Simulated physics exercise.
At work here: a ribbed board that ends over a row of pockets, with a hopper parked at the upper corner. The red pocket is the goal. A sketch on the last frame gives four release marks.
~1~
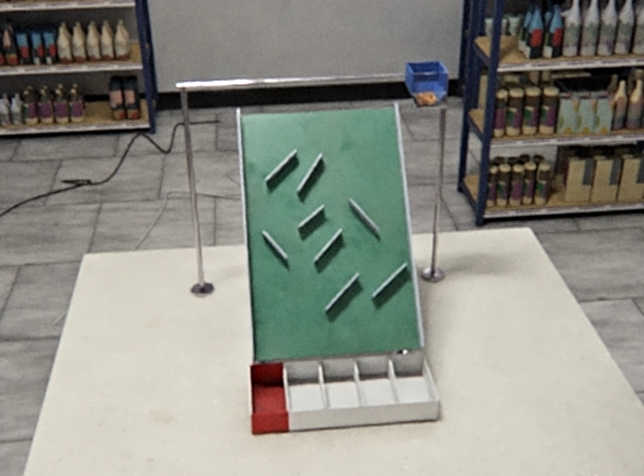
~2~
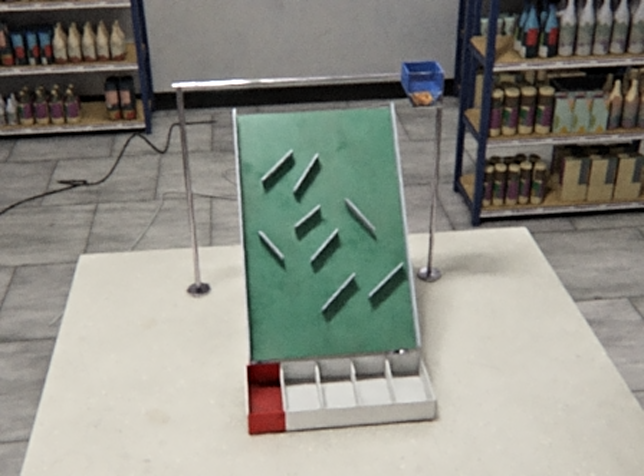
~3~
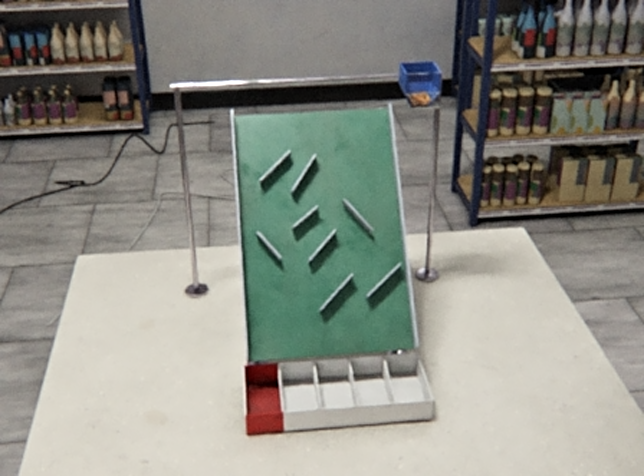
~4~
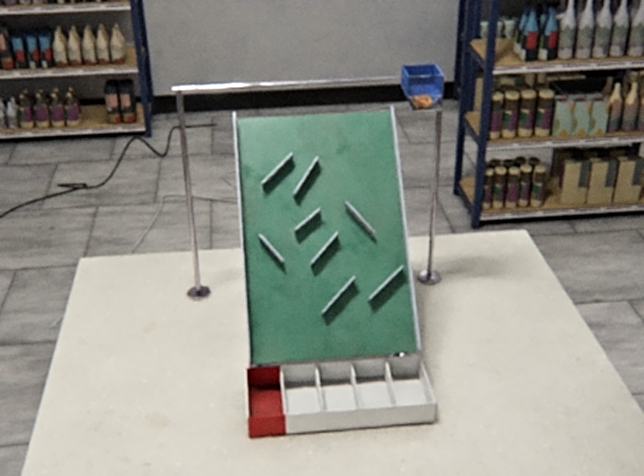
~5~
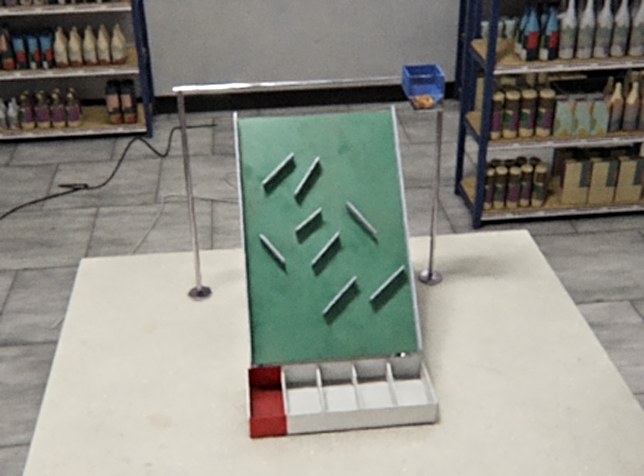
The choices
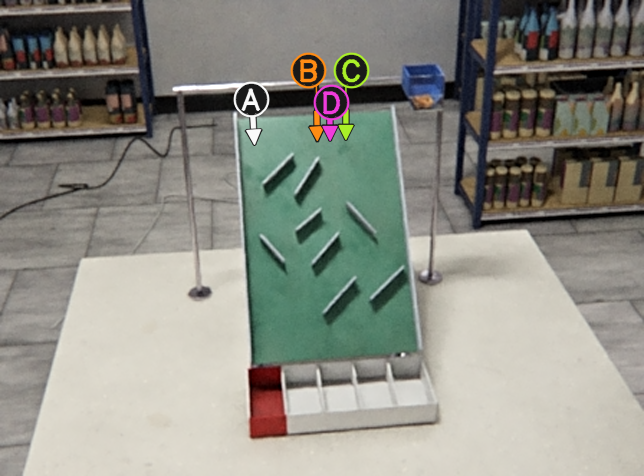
Nothing but the camera moves, drifting very slightly and settling back, in a room with grey floor tiles and shelves of bottles and jars, seen from the front and a little above. A tilted green board with slanted grey ribs stands on a pale surface, above one red pocket at left and four white ones. A small blue hopper holding orange-brown pieces stays still on the metal rail at upper right.
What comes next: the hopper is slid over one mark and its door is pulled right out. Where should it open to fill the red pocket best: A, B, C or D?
I would pick mark A.
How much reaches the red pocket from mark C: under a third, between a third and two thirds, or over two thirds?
It is under a third.
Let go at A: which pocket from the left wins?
The first.
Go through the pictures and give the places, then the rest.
The first picture shows hopper (424, 97), roasted chickpeas, door shut.
The second picture shows ribs (262, 180) to (292, 150), (294, 190) to (318, 153), (295, 226) to (320, 206).
The third picture shows ribs (344, 199) to (372, 230), (257, 231) to (281, 258), (309, 260) to (336, 229).
The fourth picture shows ribs (323, 312) to (355, 276), (370, 298) to (403, 265).
The fifth picture shows red pocket (268, 424), number 1 of 5 from the left.
On the marked copy, mark A meets the board at (254, 139); mark B meets the board at (317, 135); mark C meets the board at (345, 134); mark D meets the board at (330, 135).
With A, the larger part in the red pocket, about a tenth in other pockets, about a tenth outside the box.
With B, about a tenth in the red pocket, almost all in other pockets.
With C, roughly a quarter in the red pocket, roughly two thirds in other pockets, just a few held on the board.
With D, roughly a third in the red pocket, roughly two thirds in other pockets.
